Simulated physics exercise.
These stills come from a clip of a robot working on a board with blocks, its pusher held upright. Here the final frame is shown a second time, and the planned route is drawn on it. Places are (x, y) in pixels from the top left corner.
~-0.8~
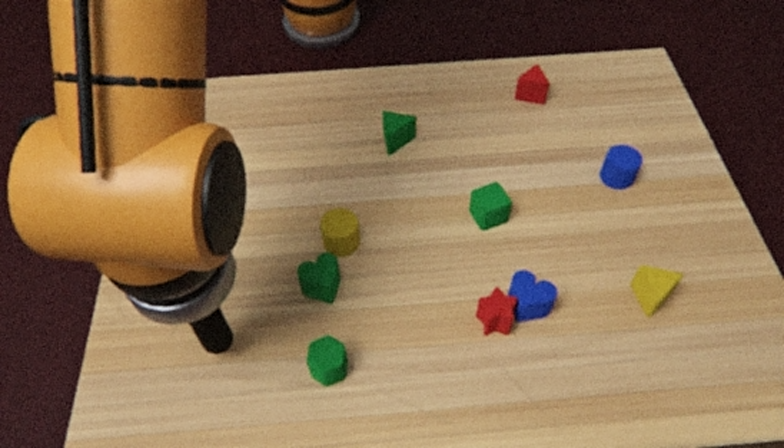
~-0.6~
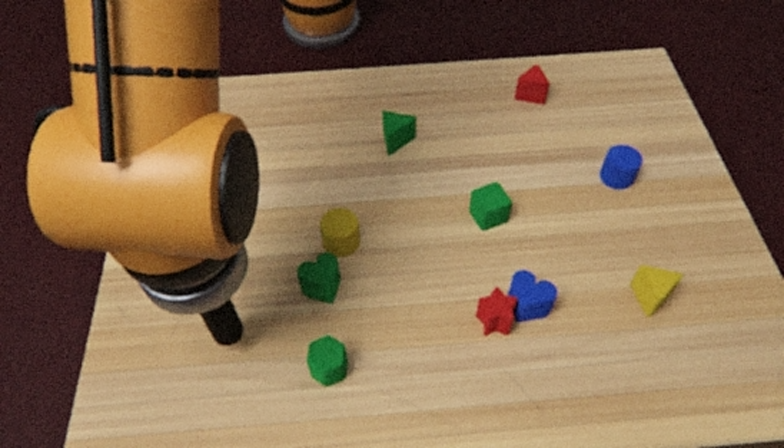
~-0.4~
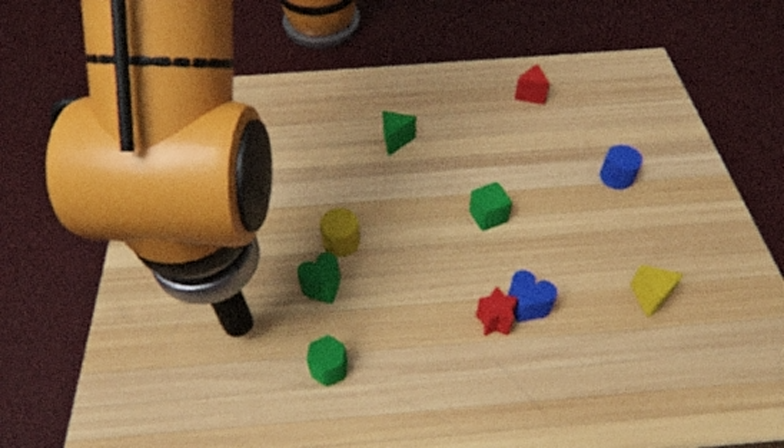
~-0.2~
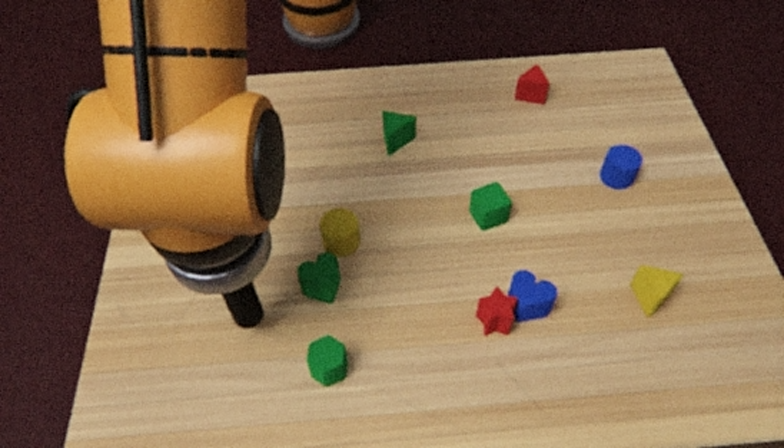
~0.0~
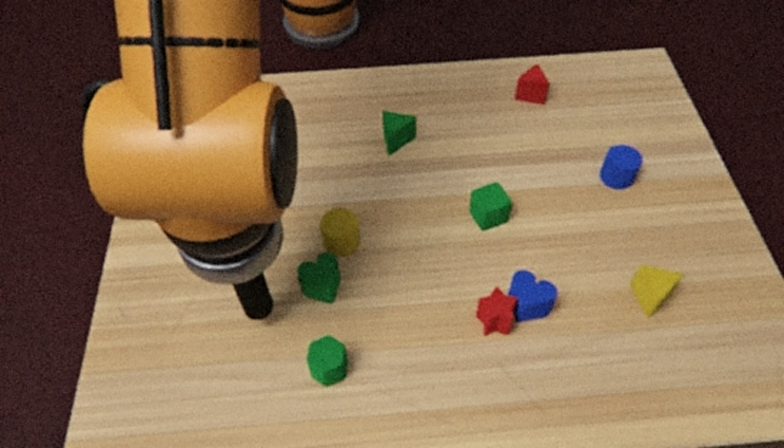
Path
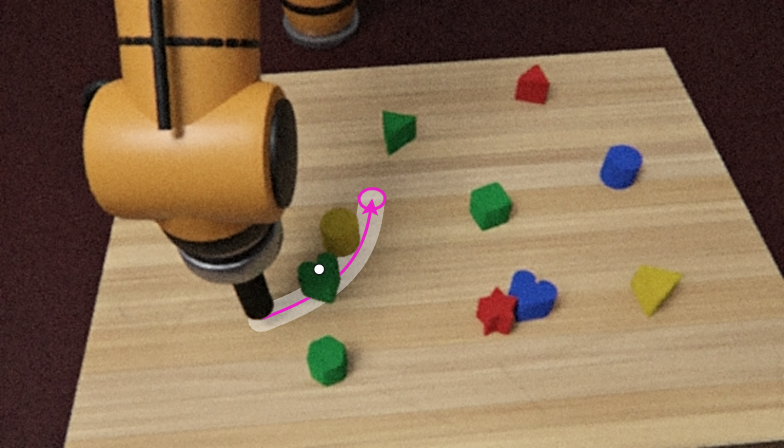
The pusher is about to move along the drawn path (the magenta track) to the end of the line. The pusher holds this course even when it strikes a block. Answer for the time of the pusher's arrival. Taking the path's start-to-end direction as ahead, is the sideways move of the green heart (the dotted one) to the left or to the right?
It will end up to the right.
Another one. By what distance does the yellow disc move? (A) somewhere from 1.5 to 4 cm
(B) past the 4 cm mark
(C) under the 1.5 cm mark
That would be B.
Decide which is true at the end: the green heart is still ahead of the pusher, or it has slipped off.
I believe the green heart loses its place ahead of the pusher and slips off.
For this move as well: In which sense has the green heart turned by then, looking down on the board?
It turns round clockwise.
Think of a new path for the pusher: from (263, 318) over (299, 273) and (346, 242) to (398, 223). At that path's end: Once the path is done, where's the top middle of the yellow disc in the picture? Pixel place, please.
It will end up at (405, 179).
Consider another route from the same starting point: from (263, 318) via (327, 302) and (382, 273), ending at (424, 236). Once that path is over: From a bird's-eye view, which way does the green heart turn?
Viewed from overhead, the green heart winds up turned anticlockwise.
The drawn path runs from (263, 318) via (322, 289) and (360, 246), ending at (372, 199); the dot is on the green heart.
On the path given first. One third of the way, pusher at (320, 278); green heart at (348, 255).
Two thirds of the way, pusher at (359, 233); green heart at (387, 233), turned 95° clockwise; yellow disc at (341, 204).
At the end, pusher at (371, 186); green heart at (387, 233), turned 95° clockwise; green hexagon not moved; yellow disc at (337, 187).
